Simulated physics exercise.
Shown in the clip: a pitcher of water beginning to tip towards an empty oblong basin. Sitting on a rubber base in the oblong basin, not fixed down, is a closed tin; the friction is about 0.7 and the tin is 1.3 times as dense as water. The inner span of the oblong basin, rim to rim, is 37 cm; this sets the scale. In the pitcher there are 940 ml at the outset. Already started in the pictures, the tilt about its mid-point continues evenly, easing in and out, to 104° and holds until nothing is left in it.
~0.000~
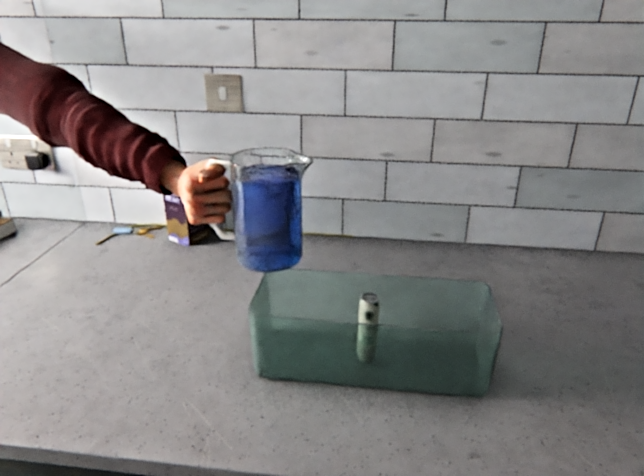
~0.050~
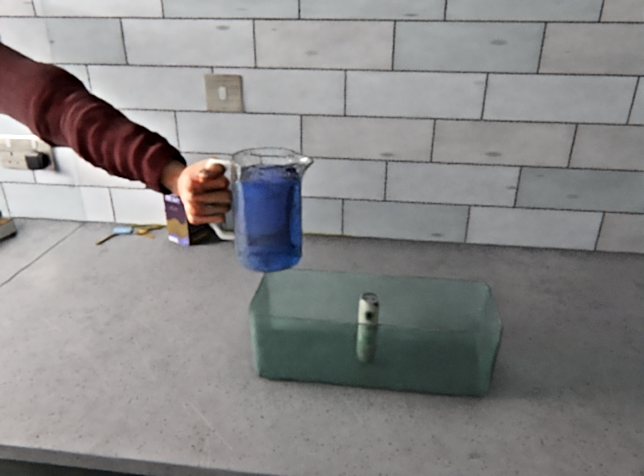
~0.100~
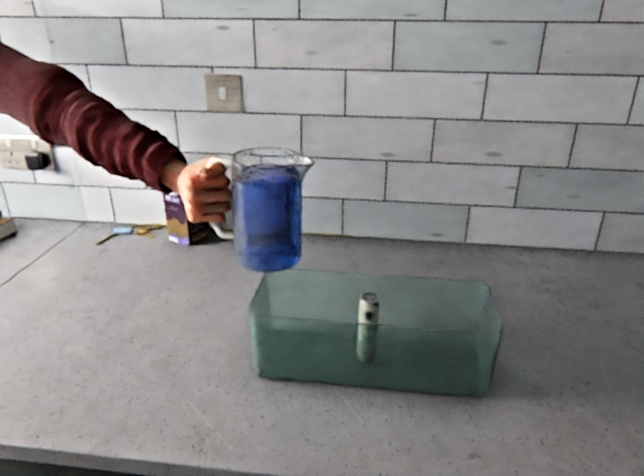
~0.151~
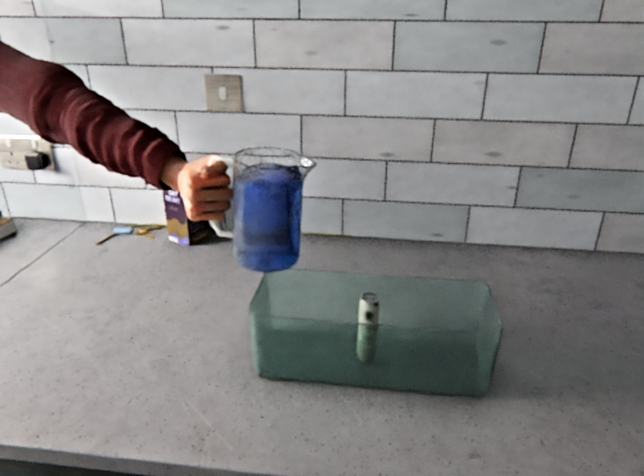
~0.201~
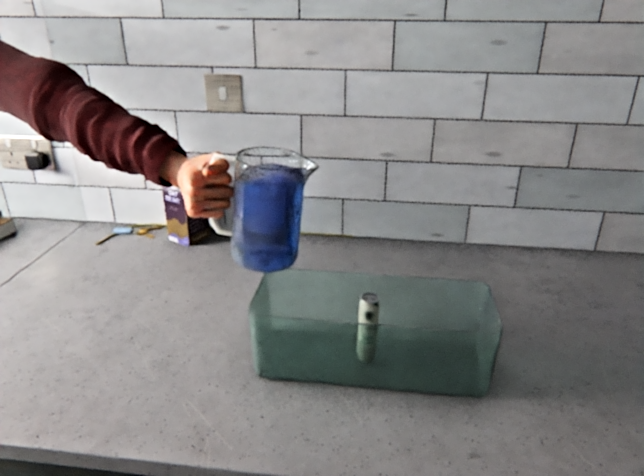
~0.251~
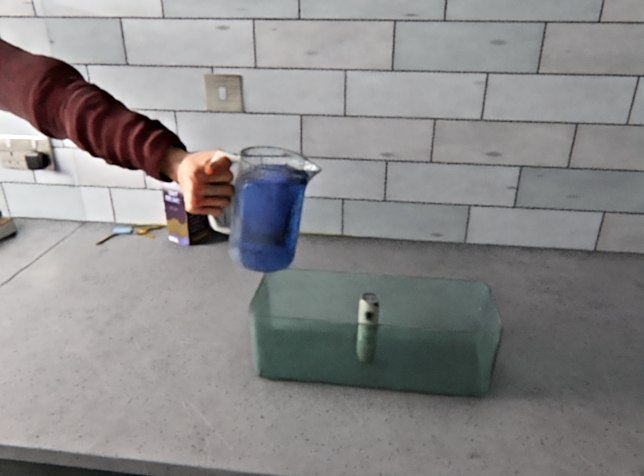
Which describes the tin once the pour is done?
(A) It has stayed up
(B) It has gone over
B.
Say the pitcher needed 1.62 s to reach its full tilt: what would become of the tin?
The tin tumbles.
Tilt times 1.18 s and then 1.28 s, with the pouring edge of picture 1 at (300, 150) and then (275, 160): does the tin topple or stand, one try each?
Try 1: Tipped over; try 2: Still standing.
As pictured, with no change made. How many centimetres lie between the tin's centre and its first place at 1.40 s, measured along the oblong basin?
Around 4 centimetres.
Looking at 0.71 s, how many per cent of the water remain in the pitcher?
I reckon about 90 in a hundred is still held.
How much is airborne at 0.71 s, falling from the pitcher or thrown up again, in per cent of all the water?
It comes to about 8 percent.
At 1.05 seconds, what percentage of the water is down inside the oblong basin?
Some 32 per cent.
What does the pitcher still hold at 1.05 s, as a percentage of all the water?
I'd say some 50 per cent remains.
After 0.71 s the tilt is 61° and 91 per cent is still to pour; the tin stands where it began.
After 1.05 s the tilt is 96° and 50 per cent is still to pour; the tin stands where it began.
After 1.40 s the tilt is 104° and 9 per cent is still to pour; the tin leans 40°.
After 1.78 s the tilt is 104° and 1 per cent is still to pour; the tin lies on its side.
In the end the tin lies on its side.
